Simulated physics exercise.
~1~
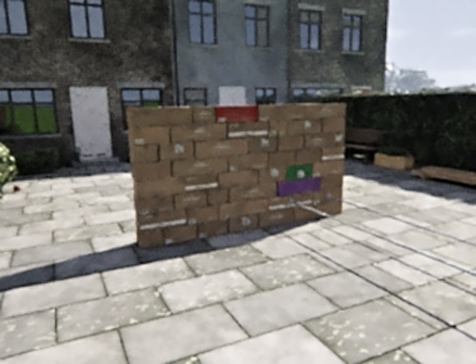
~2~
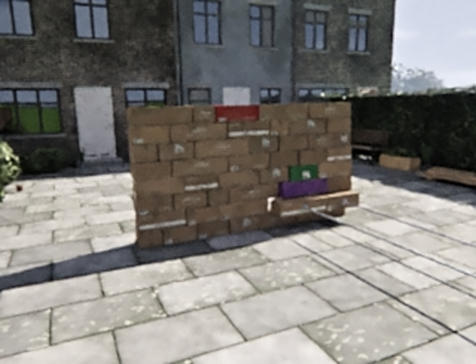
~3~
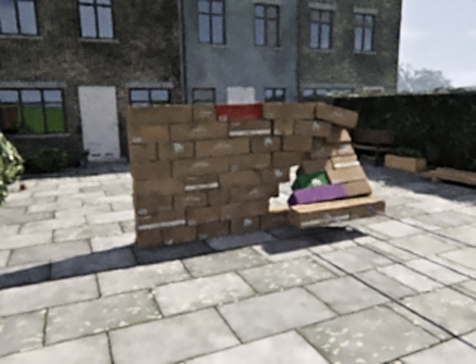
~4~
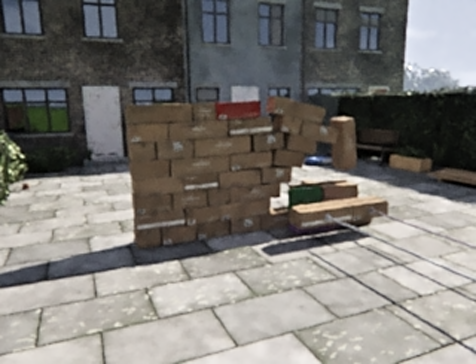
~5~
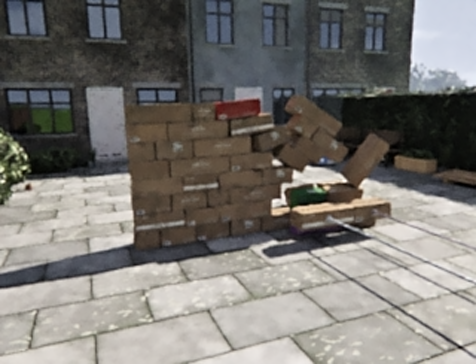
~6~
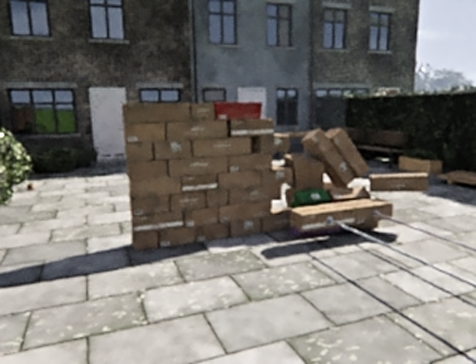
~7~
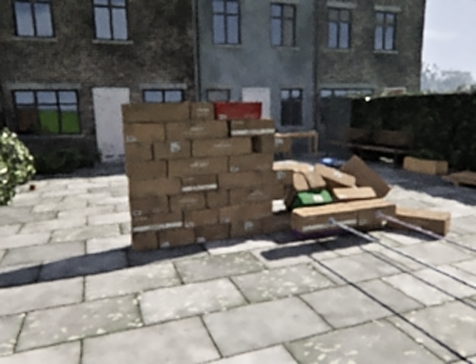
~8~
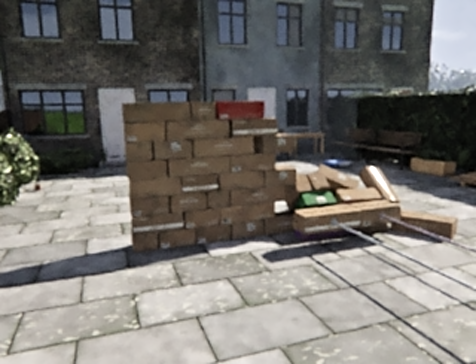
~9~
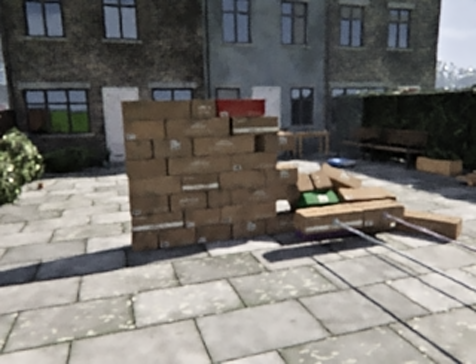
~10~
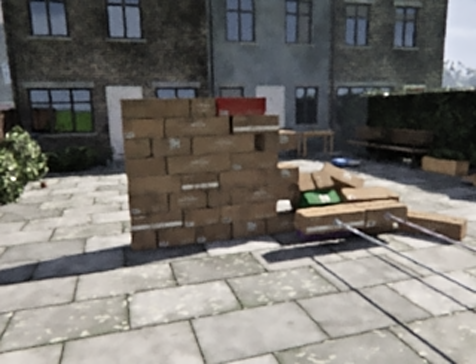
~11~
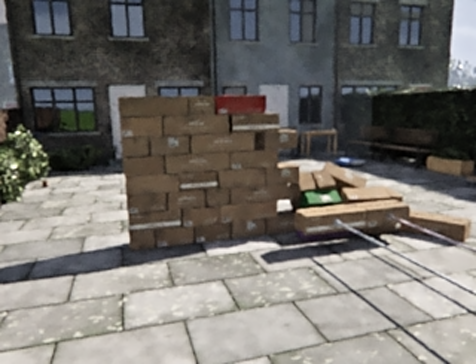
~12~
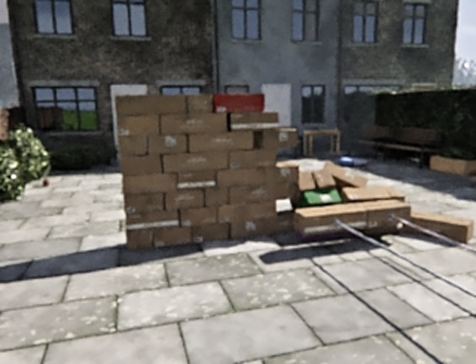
In a paved yard before some terraced houses, two neighbouring blocks low in a freestanding brown wall were drawn outward, and the right side crumbled, the purple and green pieces tumbling into a heap while the left part stood, red piece still on top.
